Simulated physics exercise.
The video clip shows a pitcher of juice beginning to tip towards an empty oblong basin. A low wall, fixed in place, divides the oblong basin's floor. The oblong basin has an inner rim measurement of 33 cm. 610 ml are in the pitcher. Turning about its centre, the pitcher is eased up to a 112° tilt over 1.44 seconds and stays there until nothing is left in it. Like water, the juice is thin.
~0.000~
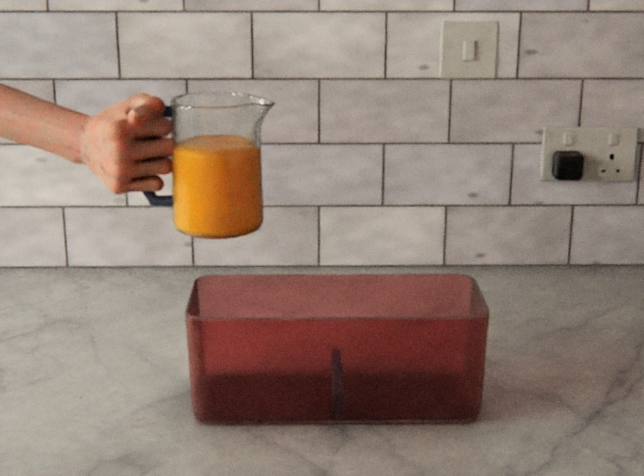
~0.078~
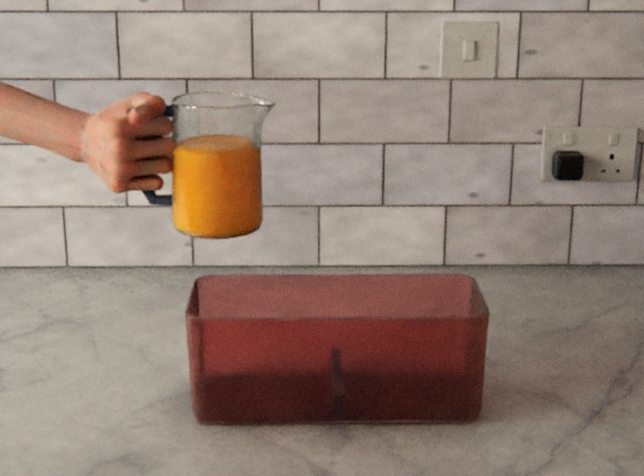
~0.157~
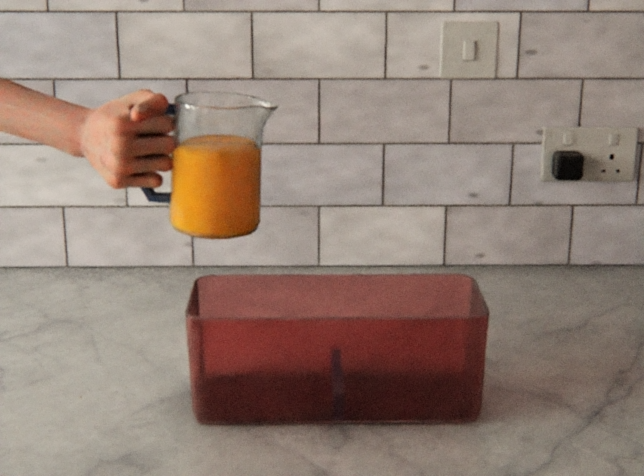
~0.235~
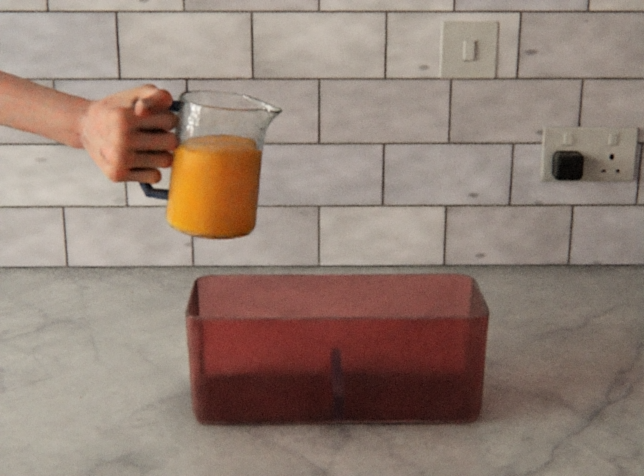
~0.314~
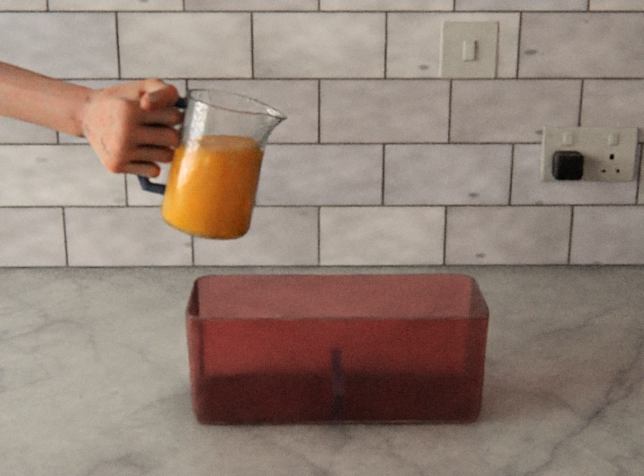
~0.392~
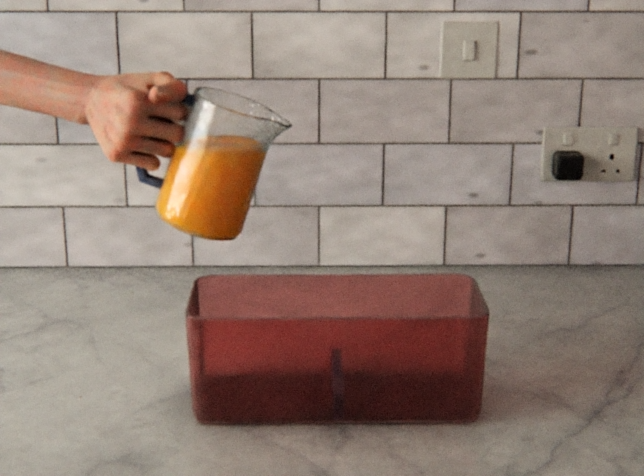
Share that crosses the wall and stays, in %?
71 %.
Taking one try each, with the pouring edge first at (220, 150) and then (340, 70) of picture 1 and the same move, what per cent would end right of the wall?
I'd say 10 percent on the first go, 85 percent on the next.
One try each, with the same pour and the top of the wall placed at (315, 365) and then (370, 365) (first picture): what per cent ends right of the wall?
Roughly 95 per cent, then 10 per cent.
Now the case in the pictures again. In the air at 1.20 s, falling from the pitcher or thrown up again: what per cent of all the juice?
20 per cent or so.
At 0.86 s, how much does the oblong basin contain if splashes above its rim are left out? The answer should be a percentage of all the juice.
Estimate - around 0 in a hundred parts.
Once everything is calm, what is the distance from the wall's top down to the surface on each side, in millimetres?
About 24 mm on the left, about 10 mm on the right.
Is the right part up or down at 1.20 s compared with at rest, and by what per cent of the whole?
Its share increases, some 30 in a hundred.
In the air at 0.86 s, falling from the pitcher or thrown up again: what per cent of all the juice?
8 per cent.
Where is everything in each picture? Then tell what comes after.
It leans 0°; its right rim is at (275, 102); the juice meets the walls at (176, 142) and (258, 143); the oblong basin's rim runs from (191, 298) to (481, 296); the wall's top is at (338, 371), in the first frame.
It leans 1°; its right rim is at (276, 103); the juice meets the walls at (176, 142) and (258, 142), in the second frame.
It leans 3°; its right rim is at (278, 105); the juice meets the walls at (177, 144) and (258, 142), in the third frame.
It leans 7°; its right rim is at (282, 110); the juice meets the walls at (177, 143) and (259, 143), in the fourth frame.
It leans 13°; its right rim is at (287, 116); the juice meets the walls at (177, 145) and (262, 143), in the fifth frame.
It leans 19°; its right rim is at (292, 125); the juice meets the walls at (175, 153) and (265, 144), in the sixth frame.
After 0.86 s the tilt is 72° and 92 per cent is still to pour, 0 is left of the wall and 0 right of it.
After 1.20 s the tilt is 104° and 34 per cent is still to pour, 3 is left of the wall and 42 right of it.
After 1.55 s the tilt is 112° and 2 per cent is still to pour, 19 is left of the wall and 75 right of it.
After 1.94 s the tilt is 112° and 0 per cent is still to pour, 28 is left of the wall and 71 right of it.
In the end 28 per cent lies left of the wall, 71 right of it and 1 outside.
